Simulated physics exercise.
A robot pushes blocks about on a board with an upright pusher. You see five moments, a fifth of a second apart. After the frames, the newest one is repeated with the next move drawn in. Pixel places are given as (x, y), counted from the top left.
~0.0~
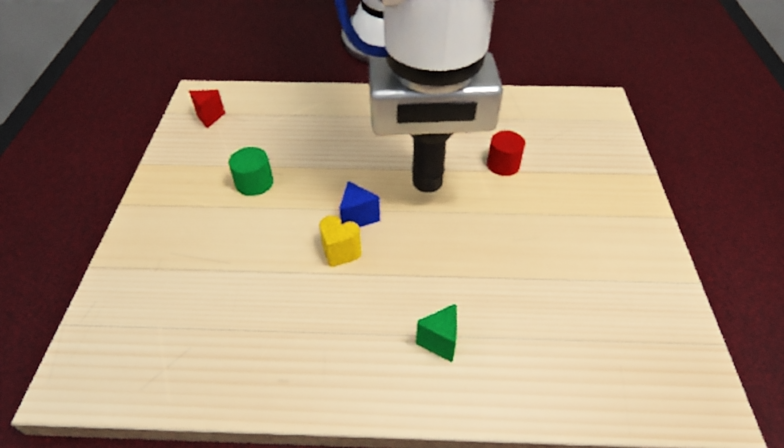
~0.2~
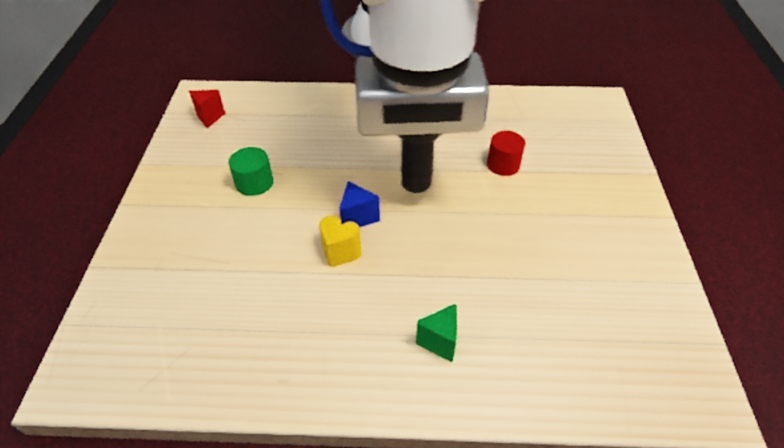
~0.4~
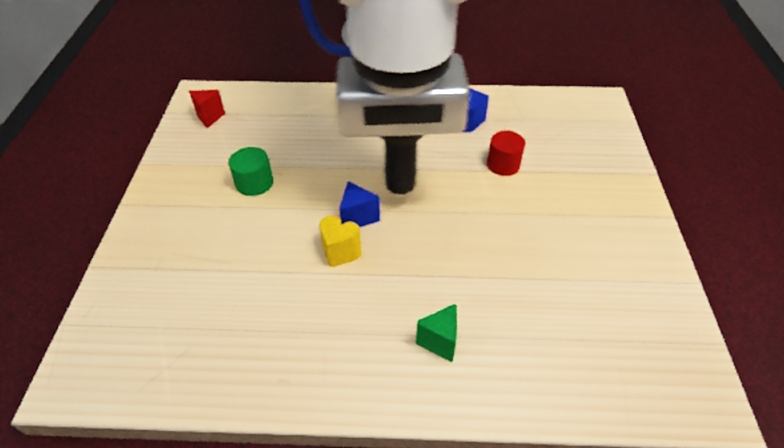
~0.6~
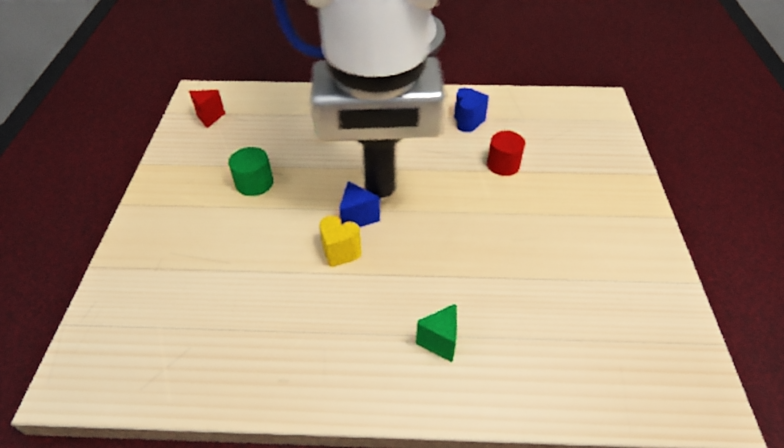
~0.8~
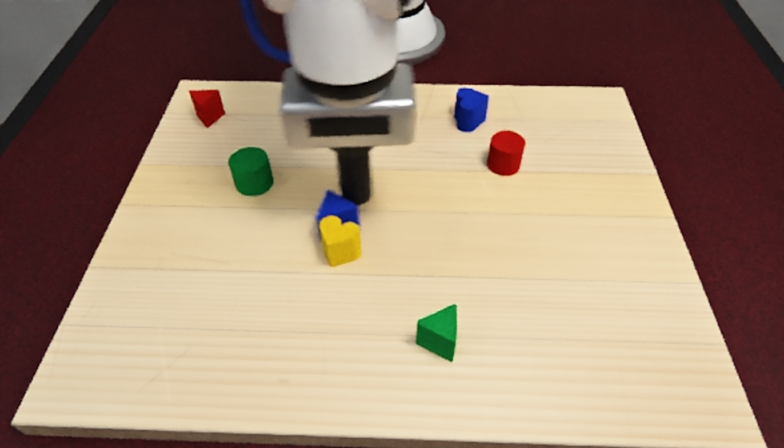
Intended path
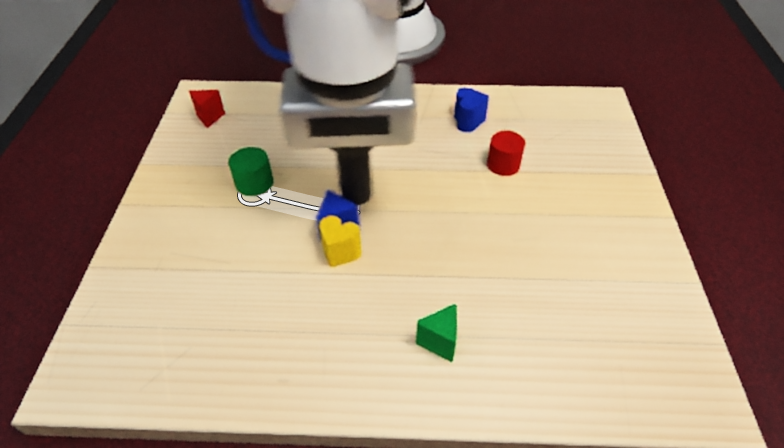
We see colored blocks on a wooden board as a robot's dark upright pusher slides left, uncovering a blue block near the back, then nudges the blue triangular block slightly left behind the yellow heart, which stays put.
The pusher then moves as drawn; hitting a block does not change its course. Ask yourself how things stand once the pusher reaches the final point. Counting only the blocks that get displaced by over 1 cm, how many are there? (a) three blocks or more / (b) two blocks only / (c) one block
b (two blocks only)
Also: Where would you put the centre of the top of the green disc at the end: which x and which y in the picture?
Pixel (232, 151).
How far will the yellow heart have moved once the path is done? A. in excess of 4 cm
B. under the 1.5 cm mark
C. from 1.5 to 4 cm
My answer is option B.
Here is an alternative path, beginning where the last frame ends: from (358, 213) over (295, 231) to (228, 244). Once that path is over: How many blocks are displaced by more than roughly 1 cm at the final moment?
Answer: 1.
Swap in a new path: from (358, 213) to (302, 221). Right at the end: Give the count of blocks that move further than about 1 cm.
Count: 1.
Drawn move, from (358, 213) via (304, 206), ending at (254, 193).
On the path given first. One third of the way, pusher at (319, 192); blue triangular block at (317, 207), turned 30° anticlockwise.
Two thirds of the way, pusher at (283, 184); blue triangular block at (317, 207), turned 30° anticlockwise.
At the end, pusher at (249, 176); green disc at (232, 151); blue triangular block at (317, 207), turned 30° anticlockwise; yellow heart still.
